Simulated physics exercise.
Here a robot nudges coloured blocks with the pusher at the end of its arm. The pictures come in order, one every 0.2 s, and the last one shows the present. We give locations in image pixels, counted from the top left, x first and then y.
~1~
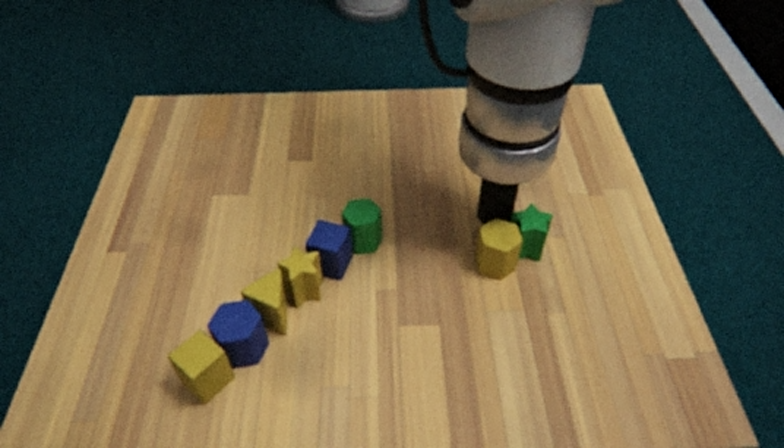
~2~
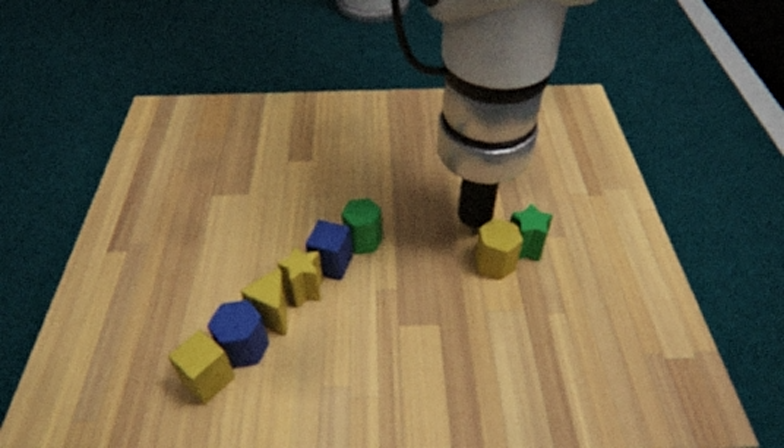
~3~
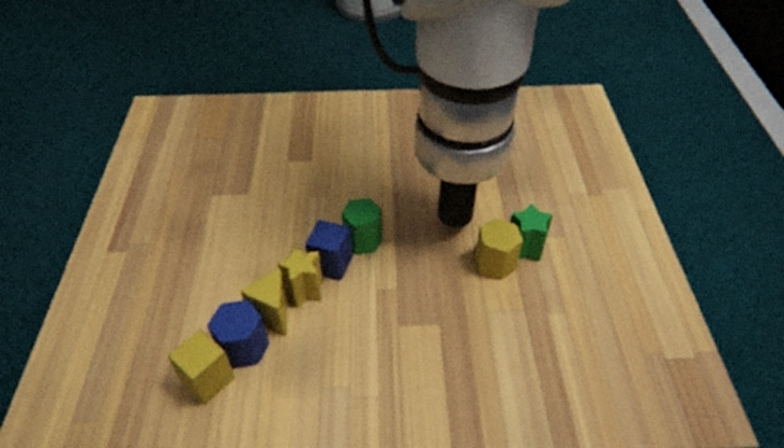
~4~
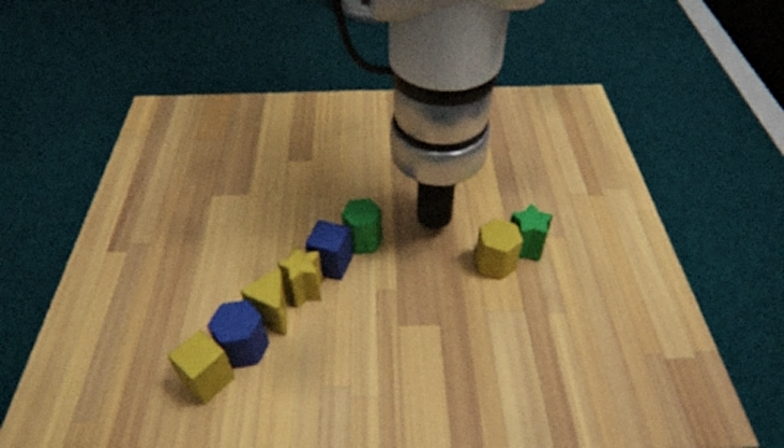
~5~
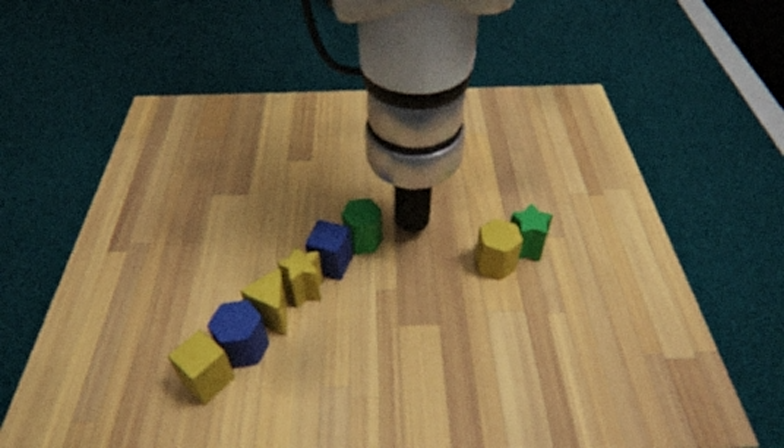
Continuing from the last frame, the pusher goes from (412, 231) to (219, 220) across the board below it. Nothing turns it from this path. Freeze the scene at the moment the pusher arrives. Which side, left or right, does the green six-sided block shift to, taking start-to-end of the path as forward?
So, looking from the first point of the path to the last, the green six-sided block moves leftwards.
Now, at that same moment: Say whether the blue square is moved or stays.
The block moves away from its spot.
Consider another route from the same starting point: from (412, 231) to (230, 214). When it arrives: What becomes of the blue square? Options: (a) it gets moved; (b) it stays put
Option a.
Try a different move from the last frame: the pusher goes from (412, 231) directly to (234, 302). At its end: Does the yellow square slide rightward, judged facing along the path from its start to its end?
That would be a no.
The first path, step by step. One third of the way, pusher at (344, 214); yellow three-sided block at (260, 294); yellow star at (293, 270); blue square at (313, 243), turned 15° anticlockwise; green six-sided block at (311, 214), turned 20° anticlockwise.
Two thirds of the way, pusher at (278, 211); yellow three-sided block at (260, 295); yellow star at (293, 271); blue square at (313, 243), turned 20° anticlockwise; green six-sided block at (267, 220), turned 100° anticlockwise.
At the end, pusher at (215, 207); yellow square not moved; yellow three-sided block at (260, 295); yellow star at (293, 271); blue square at (313, 243), turned 20° anticlockwise; green six-sided block at (266, 220), turned 105° anticlockwise.
